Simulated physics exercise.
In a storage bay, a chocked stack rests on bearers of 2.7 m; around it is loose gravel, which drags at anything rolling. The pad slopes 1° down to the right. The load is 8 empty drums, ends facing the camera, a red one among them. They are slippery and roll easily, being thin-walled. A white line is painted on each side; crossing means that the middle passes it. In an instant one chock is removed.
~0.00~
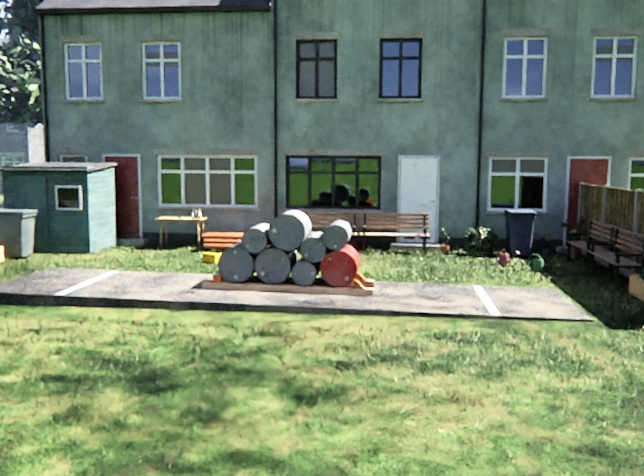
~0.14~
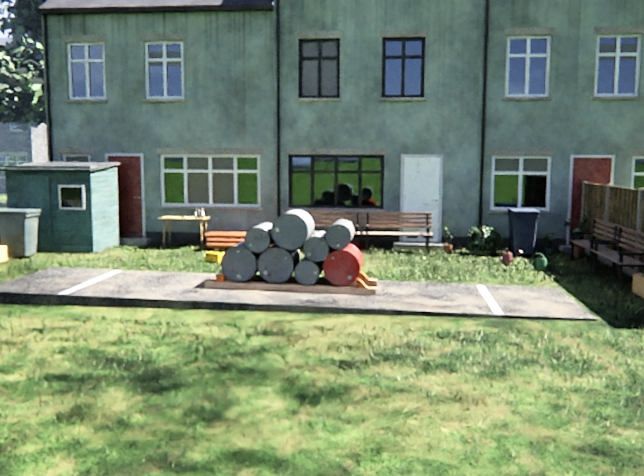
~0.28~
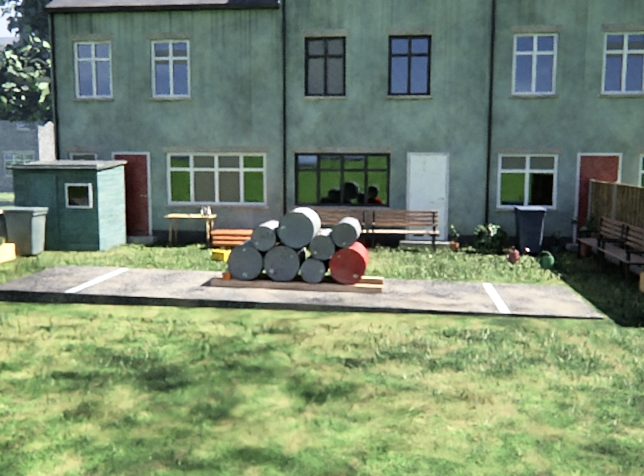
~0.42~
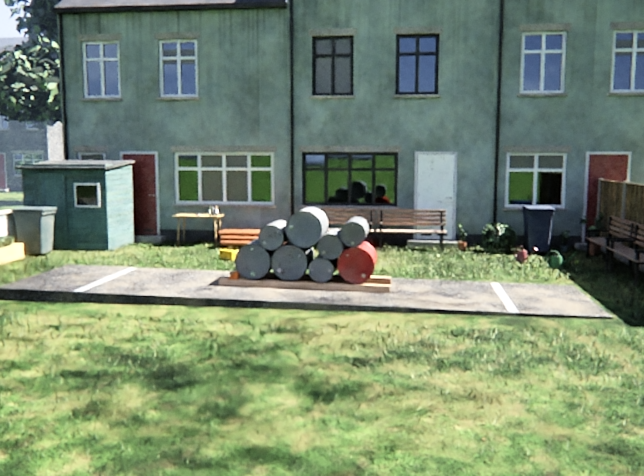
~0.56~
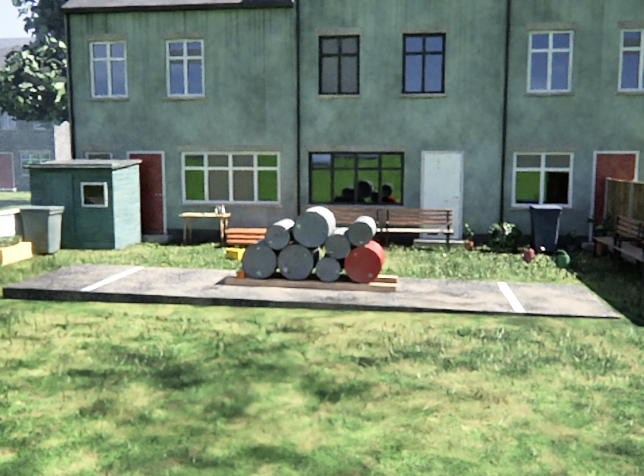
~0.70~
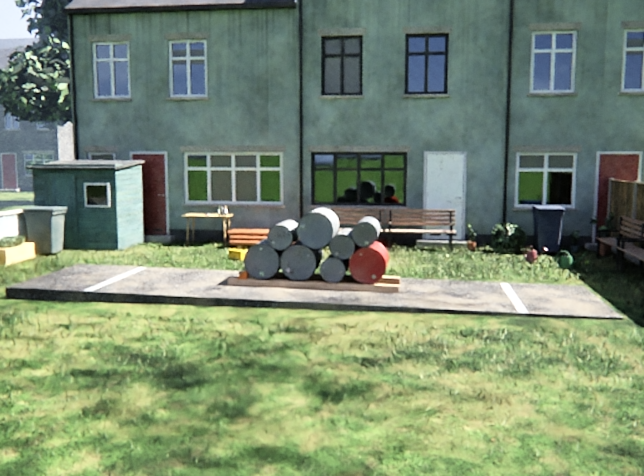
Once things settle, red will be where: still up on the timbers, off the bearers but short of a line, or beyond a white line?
The red one finishes beyond a white line.
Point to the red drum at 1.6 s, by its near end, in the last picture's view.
Near (396, 267).
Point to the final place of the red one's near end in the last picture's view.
Around (543, 281).
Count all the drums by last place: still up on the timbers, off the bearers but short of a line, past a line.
4, 2 and 2.
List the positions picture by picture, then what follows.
Red at (338, 269); both chocks in; lines at (85, 284) and (487, 301); the pad slopes 1° down to the right; 4 of the 8 form the bottom row, in the first frame.
Red at (341, 268), in the second frame.
Red at (347, 267); right chock gone, in the third frame.
Red at (356, 266), in the fourth frame.
Red at (363, 265), in the fifth frame.
Red at (367, 266); lines at (113, 280) and (514, 299), in the sixth frame.
After 1.6 s, red is on the bearers, 5 cm from the bearers' right end, rolling right; 0 over a line so far.
After 2.7 s, red is off the bearers, 85 cm short of the right line, rolling right; 0 over a line so far.
After 4.1 s, red is past the right line; 2 over a line so far.
At rest (5.6 s), red is past the right line; 2 over a line so far.
